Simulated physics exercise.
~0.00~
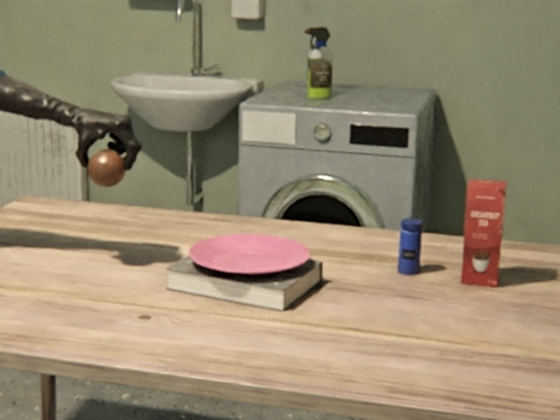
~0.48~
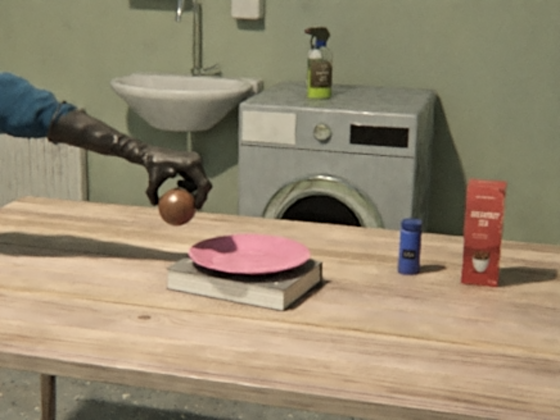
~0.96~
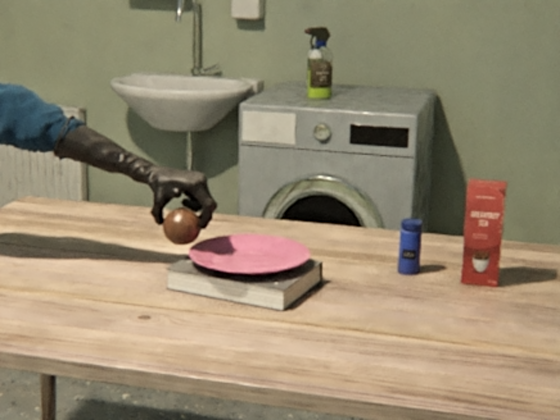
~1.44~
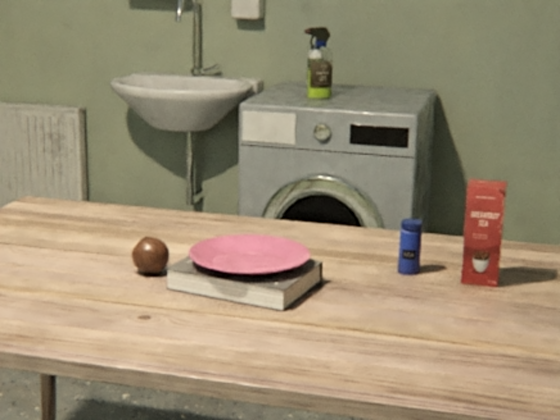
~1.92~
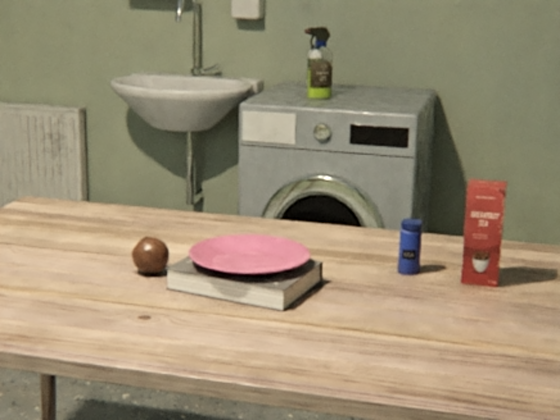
On a wooden table in a room with a sink and washing machine, a dark-gloved hand lowers a brown onion toward the left edge of a pink plate atop a grey book. The onion ends up on the tabletop left of the book, while everything else stays put.
